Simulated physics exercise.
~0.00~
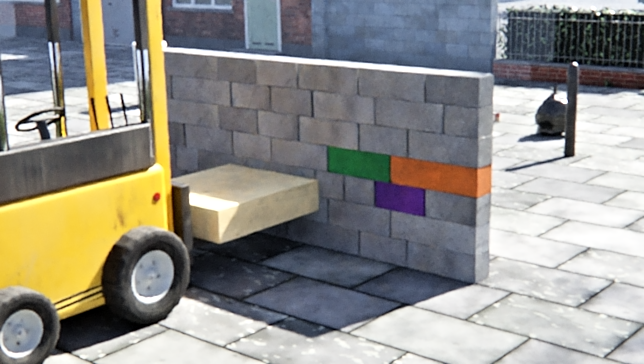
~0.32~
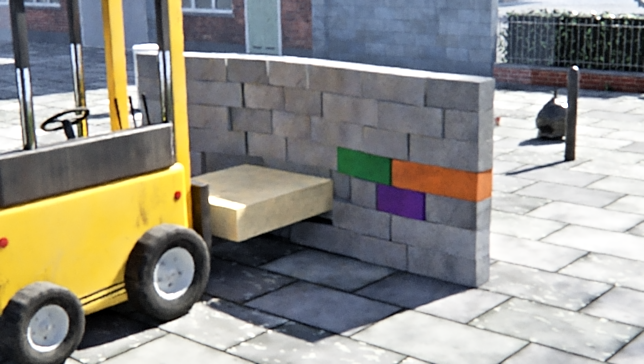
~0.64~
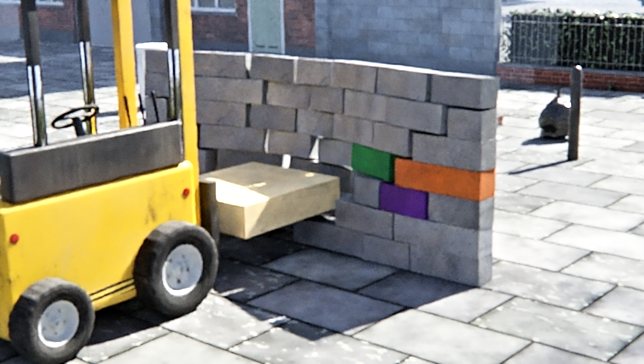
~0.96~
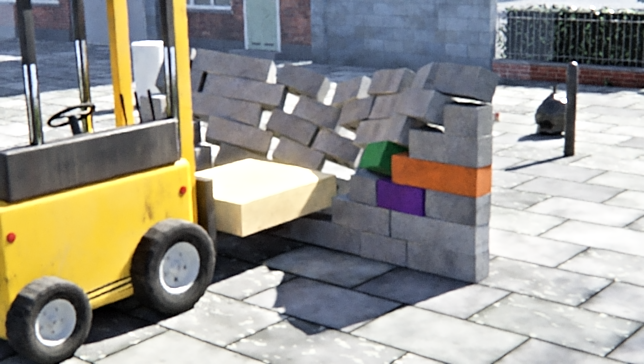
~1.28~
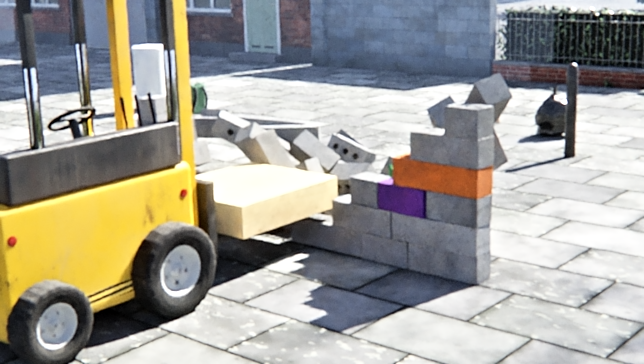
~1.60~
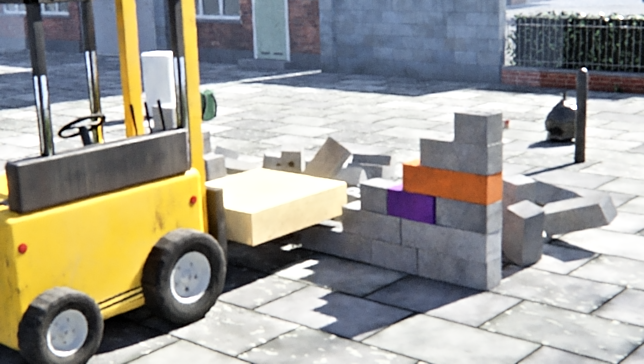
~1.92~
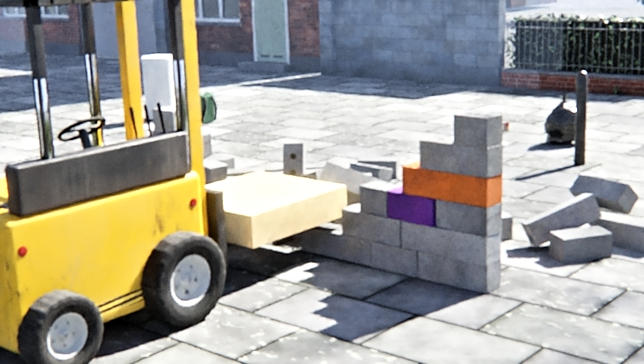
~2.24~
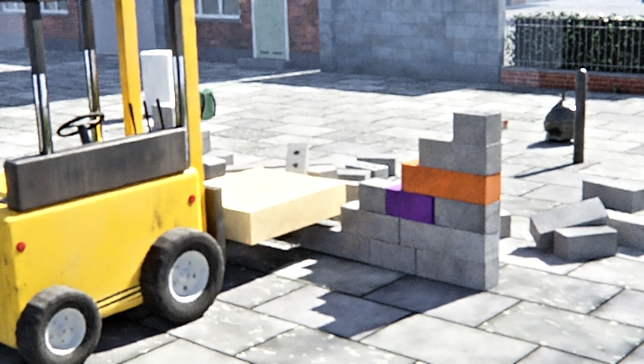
A yellow forklift, at the left of a sunlit paved yard seen from slightly above, carries a pale, boxy load toward a grey block wall. The wall holds a green block, a purple one below it and an orange one toward the right end, with brick buildings and a dark post beyond. The load pushes into the wall, which bulges and cracks open. The upper rows lean and tumble away behind, taking the green block out of sight. The forklift stands still as blocks settle on the paving, leaving a stepped right end with orange and purple in place.
